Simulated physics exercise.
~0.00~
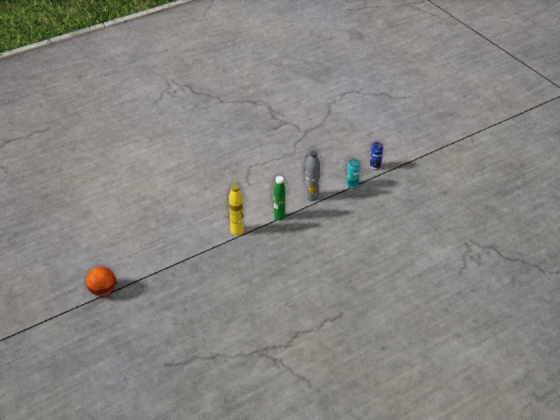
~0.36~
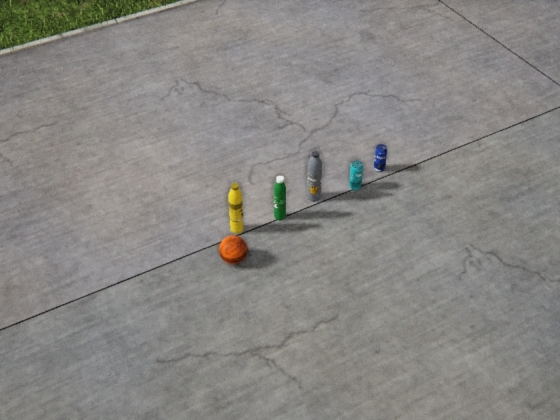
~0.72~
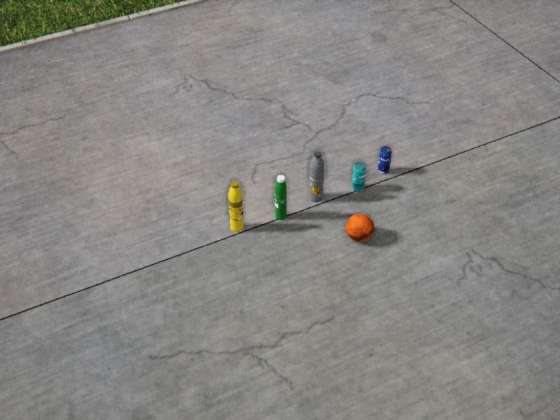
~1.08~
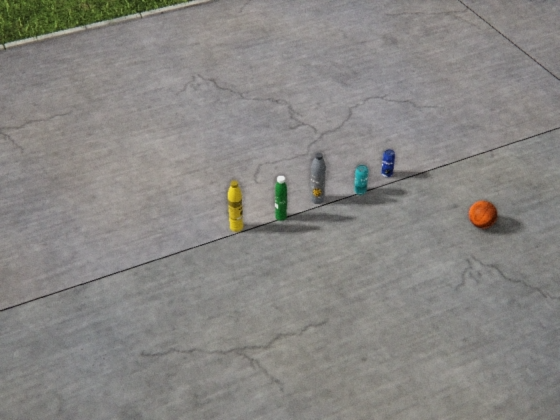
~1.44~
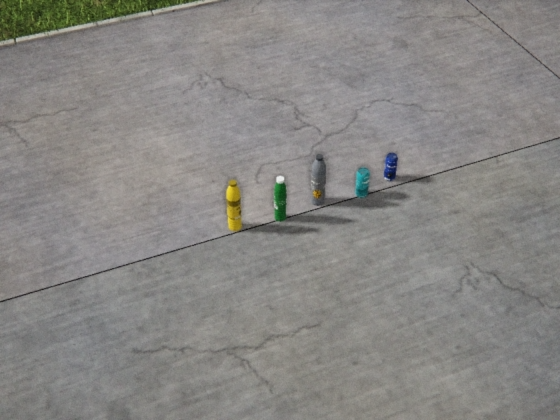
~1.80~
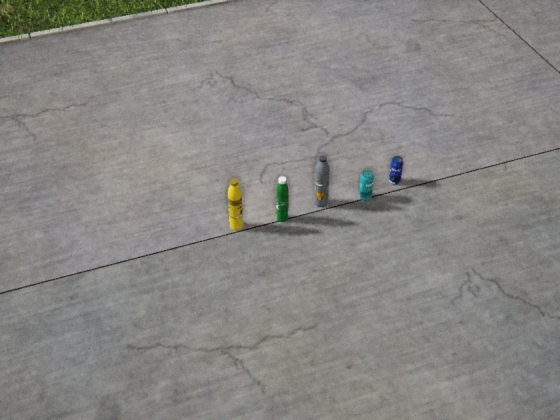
On a grey, cracked concrete floor with a strip of grass at the upper left, seen from above at an angle, five objects stand in a slanting row beside a dark joint line. From left to right they are a yellow bottle, a green bottle, a grey bottle, a turquoise can and a blue can. An orange ball starts at the left and rolls right, passing in front of the yellow bottle. It continues past the others without knocking any over, then leaves view on the right. The view drifts slightly, and all five remain upright in their places.
